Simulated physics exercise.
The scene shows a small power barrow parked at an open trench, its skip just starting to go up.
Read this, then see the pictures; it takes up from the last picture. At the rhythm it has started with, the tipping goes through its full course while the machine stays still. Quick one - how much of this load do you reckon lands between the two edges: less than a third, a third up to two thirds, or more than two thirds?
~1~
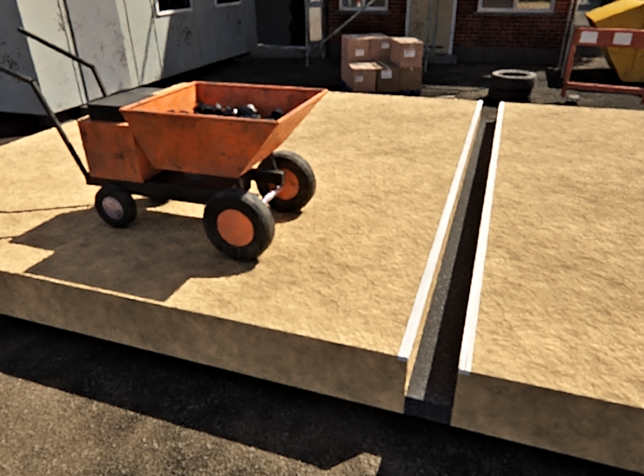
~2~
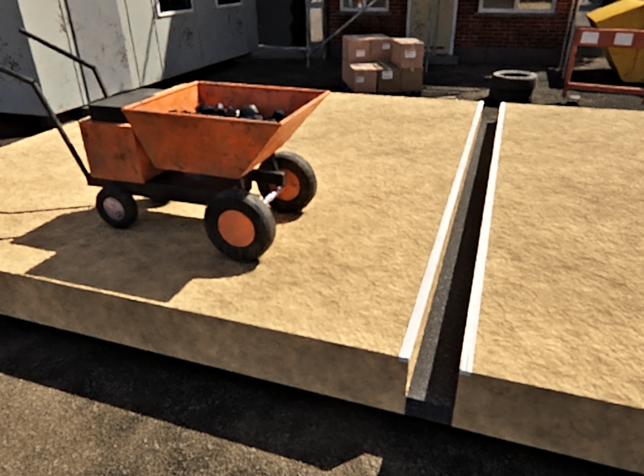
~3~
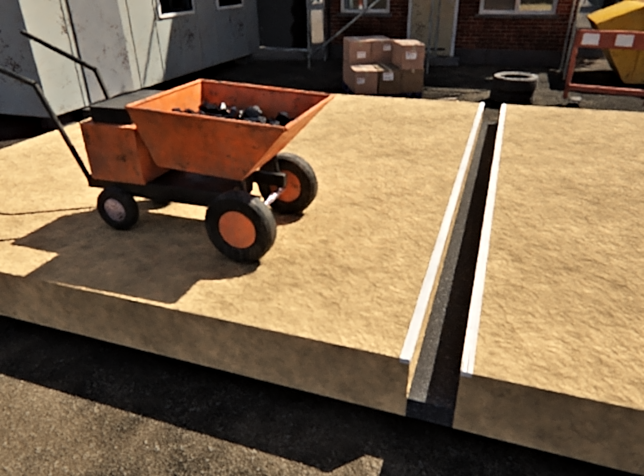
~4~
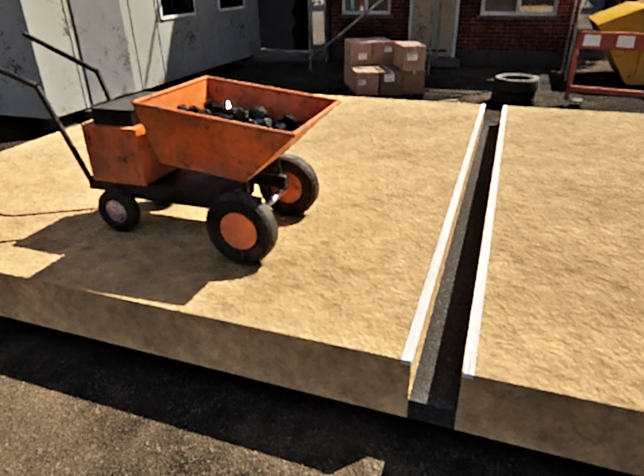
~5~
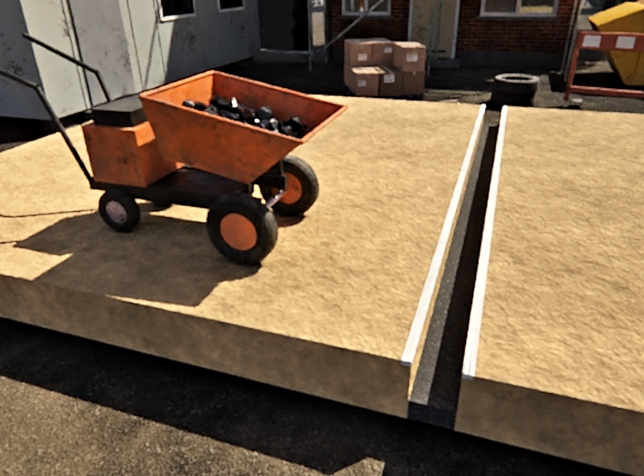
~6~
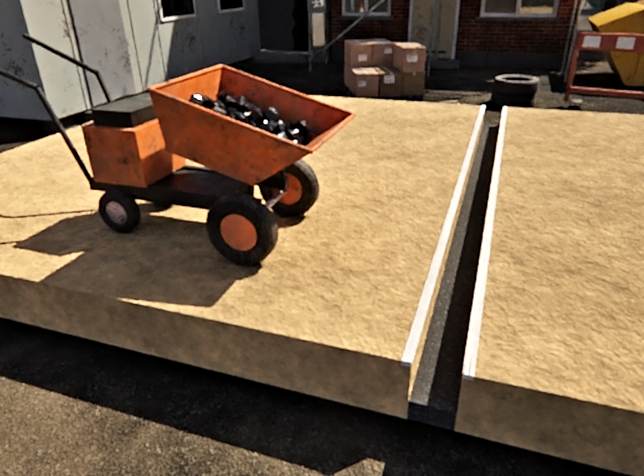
I reckon less than a third.
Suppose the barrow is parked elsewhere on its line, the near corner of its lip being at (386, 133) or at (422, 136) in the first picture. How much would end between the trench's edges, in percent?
About 20 %, then 0 %.
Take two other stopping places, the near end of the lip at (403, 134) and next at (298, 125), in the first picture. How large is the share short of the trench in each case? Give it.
The first position yields around 0 per cent; the second yields around 30 per cent.
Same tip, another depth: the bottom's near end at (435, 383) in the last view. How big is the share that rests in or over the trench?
Estimated share: Approx. 20 %.
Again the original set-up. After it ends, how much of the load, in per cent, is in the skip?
30 in a hundred, roughly.
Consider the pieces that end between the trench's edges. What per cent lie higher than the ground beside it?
Around 0 in a hundred.
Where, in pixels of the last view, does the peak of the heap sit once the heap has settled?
In the last picture, the peak is close to (402, 237).
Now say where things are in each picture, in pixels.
Lip of the skip at (277, 124), level; top of the load at (226, 123), lumps of coal; first edge of the trench at (415, 316); far edge at (470, 327), the trench under half as wide as the skip, and about as deep as wide, in the first frame.
Lip of the skip at (279, 125), level; top of the load at (228, 123), in the second frame.
Lip of the skip at (285, 129), tipped barely; top of the load at (214, 118), in the third frame.
Lip of the skip at (293, 135), tipped a little; top of the load at (219, 117), in the fourth frame.
Lip of the skip at (301, 143), tipped a little; top of the load at (215, 114), in the fifth frame.
Lip of the skip at (311, 152), tipped clearly; top of the load at (222, 111); first edge of the trench at (419, 321); far edge at (474, 332), in the sixth frame.
Soon, skip tipped steeply; all in the skip.
A while on, skip tipped right over; about two thirds in the skip; about a third short of the trench; a stray few in or heaped over the trench; a stray few falling.
Towards the end, skip tipped right over; about a third in the skip; about half short of the trench; about a quarter in or heaped over the trench.
Finally, skip tipped right over; about a third in the skip; about half short of the trench; about a quarter in or heaped over the trench; none beyond it.
